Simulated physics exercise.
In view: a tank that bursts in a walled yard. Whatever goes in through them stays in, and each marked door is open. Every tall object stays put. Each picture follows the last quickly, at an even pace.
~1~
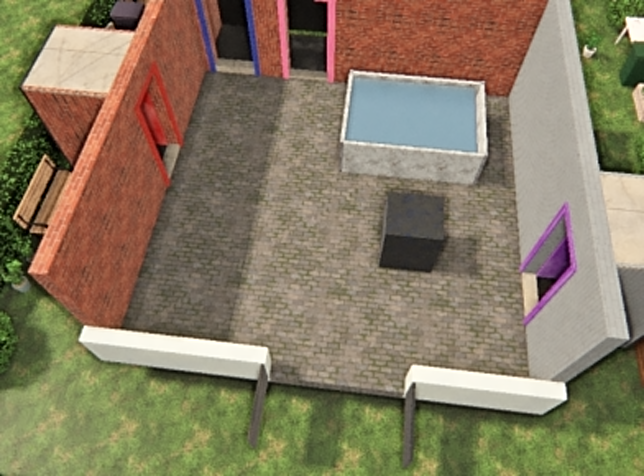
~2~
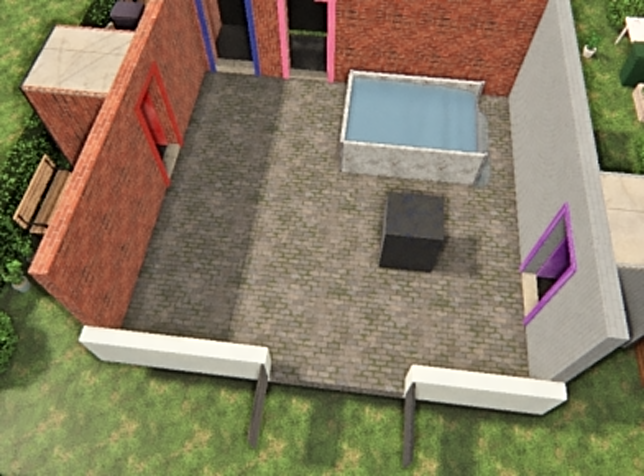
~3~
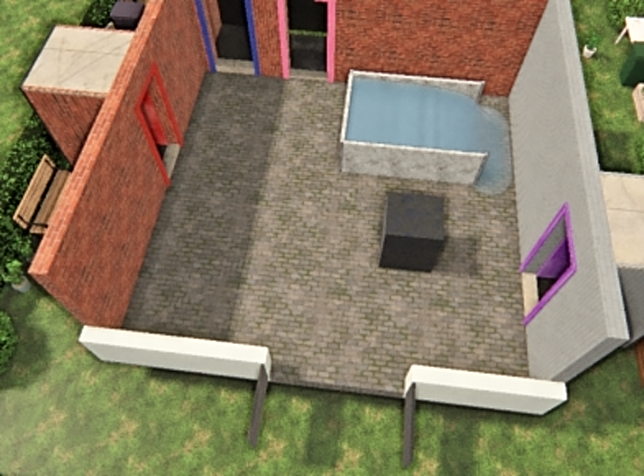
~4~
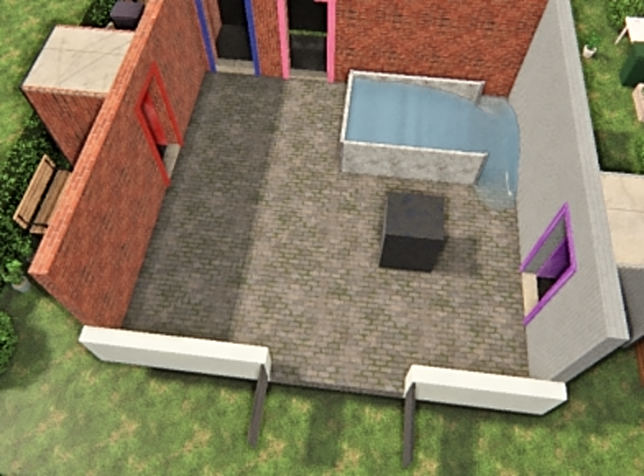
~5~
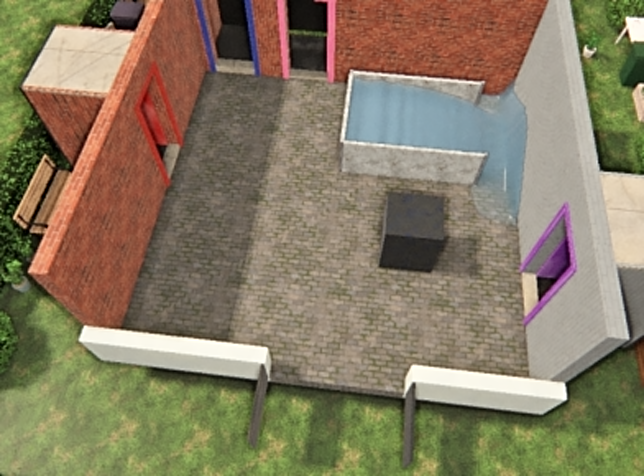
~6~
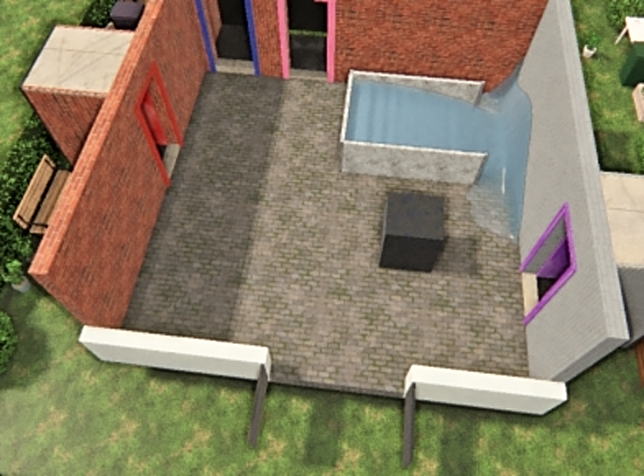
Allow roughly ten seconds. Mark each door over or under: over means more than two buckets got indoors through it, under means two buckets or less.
Pink door - over, red door - under, purple door - over, blue door - under.
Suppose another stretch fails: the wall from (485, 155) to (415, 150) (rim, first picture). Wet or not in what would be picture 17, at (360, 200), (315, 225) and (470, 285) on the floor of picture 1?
Taking the points in order: Swamped, swamped and swamped.
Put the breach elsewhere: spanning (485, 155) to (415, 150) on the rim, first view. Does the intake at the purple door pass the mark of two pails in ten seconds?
Result - purple door: Beyond the limit.
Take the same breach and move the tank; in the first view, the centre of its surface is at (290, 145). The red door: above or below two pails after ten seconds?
In short: Red holds.
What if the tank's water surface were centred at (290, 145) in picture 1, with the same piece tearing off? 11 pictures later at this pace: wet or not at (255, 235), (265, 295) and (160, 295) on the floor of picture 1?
Spared, spared, spared.
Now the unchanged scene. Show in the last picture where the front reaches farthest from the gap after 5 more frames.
Approximate pixel: (517, 348).
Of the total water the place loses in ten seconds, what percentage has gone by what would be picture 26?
20 per cent.
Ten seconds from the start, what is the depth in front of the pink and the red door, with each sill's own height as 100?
I'd put the first at close to 90 per cent and the second at close to 70 per cent.
A moment on, water covers 15 % of the floor; the pink door not reached, the red door not reached, the purple door wet at the sill, nothing in, the blue door not reached.
Next, water covers 30 % of the floor; the pink door wet at the sill, nothing in, the red door not reached, the purple door under two buckets in, the blue door not reached.
Then, water covers 45 % of the floor; the pink door under two buckets in, the red door wet at the sill, nothing in, the purple door under two buckets in, the blue door wet at the sill, nothing in.
Later, water covers 80 % of the floor; the pink door over two buckets in, the red door wet at the sill, nothing in, the purple door over two buckets in, the blue door under two buckets in.
In the end, water covers 95 % of the floor; the pink door over two buckets in, the red door wet at the sill, nothing in, the purple door far over two buckets in, the blue door under two buckets in.
